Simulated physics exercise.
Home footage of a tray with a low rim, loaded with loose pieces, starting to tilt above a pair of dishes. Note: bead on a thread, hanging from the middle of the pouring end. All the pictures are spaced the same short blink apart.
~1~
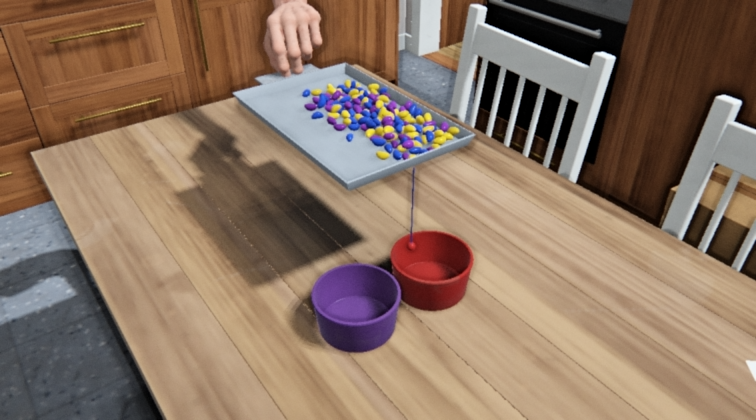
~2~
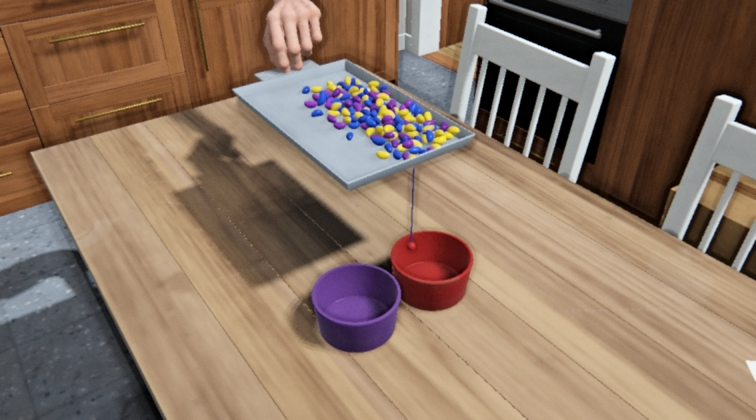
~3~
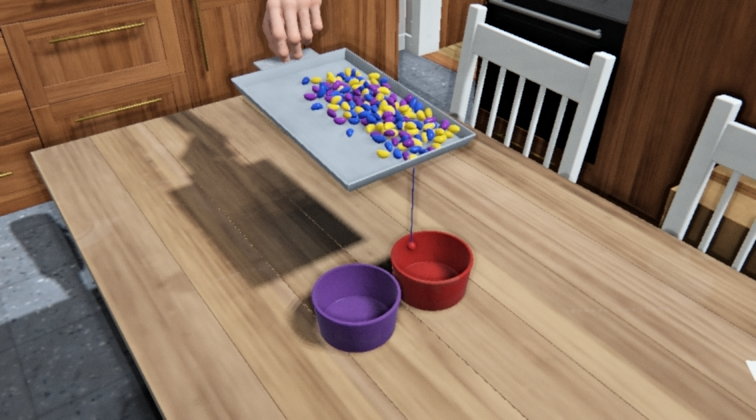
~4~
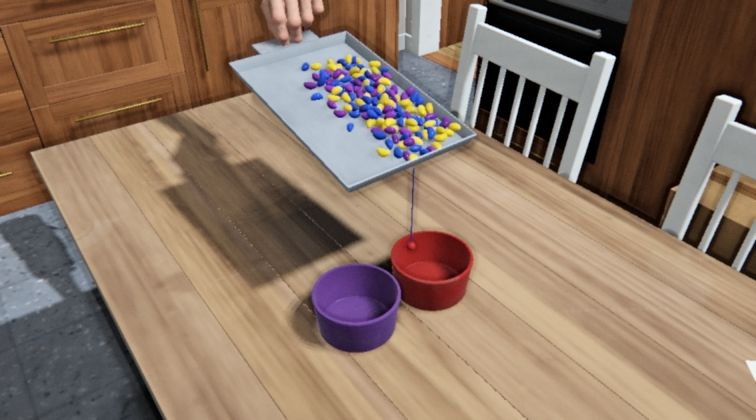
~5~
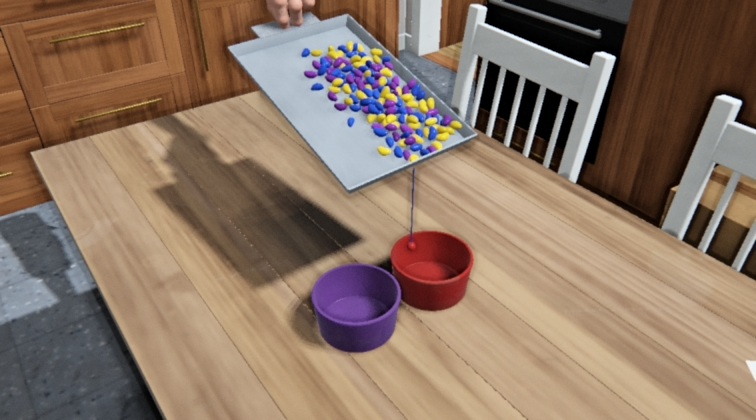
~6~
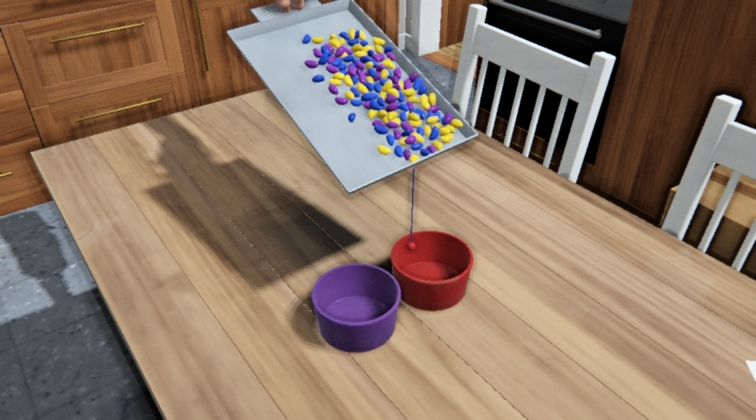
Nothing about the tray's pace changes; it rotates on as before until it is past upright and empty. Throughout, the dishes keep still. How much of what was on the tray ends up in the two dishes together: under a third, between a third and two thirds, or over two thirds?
Between a third and two thirds.
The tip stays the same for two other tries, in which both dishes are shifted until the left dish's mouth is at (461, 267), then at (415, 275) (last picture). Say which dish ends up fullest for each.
In order: The left-hand one. Then: The left-hand one.
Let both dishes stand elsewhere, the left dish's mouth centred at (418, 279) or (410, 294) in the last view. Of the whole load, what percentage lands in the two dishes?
You'd get 50 in a hundred the first time and 70 in a hundred the second.
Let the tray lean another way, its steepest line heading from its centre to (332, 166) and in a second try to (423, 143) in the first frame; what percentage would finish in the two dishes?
You'd get 80 per cent the first time and 30 per cent the second time.
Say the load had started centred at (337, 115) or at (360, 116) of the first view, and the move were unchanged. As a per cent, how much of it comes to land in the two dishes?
Try 1: 60 %; try 2: 50 %.
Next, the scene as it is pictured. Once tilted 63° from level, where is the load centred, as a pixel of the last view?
Around (403, 144).
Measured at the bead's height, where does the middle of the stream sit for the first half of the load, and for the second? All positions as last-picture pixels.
Around (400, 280), followed by around (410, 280).
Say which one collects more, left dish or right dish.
The left-hand one.
Soon after the last picture, tray tipped steeply; most on the tray; a small part in the air.
A little later, tray tipped right over; a small part on the tray; about a quarter in the left dish; a small part in the right dish; about a quarter outside both; about a quarter in the air.
Later still, tray tipped past a quarter turn; about a third in the left dish; about a quarter in the right dish; about a third outside both.
At rest, tray tipped past a quarter turn; about a third in the left dish; about a quarter in the right dish; about a third outside both.
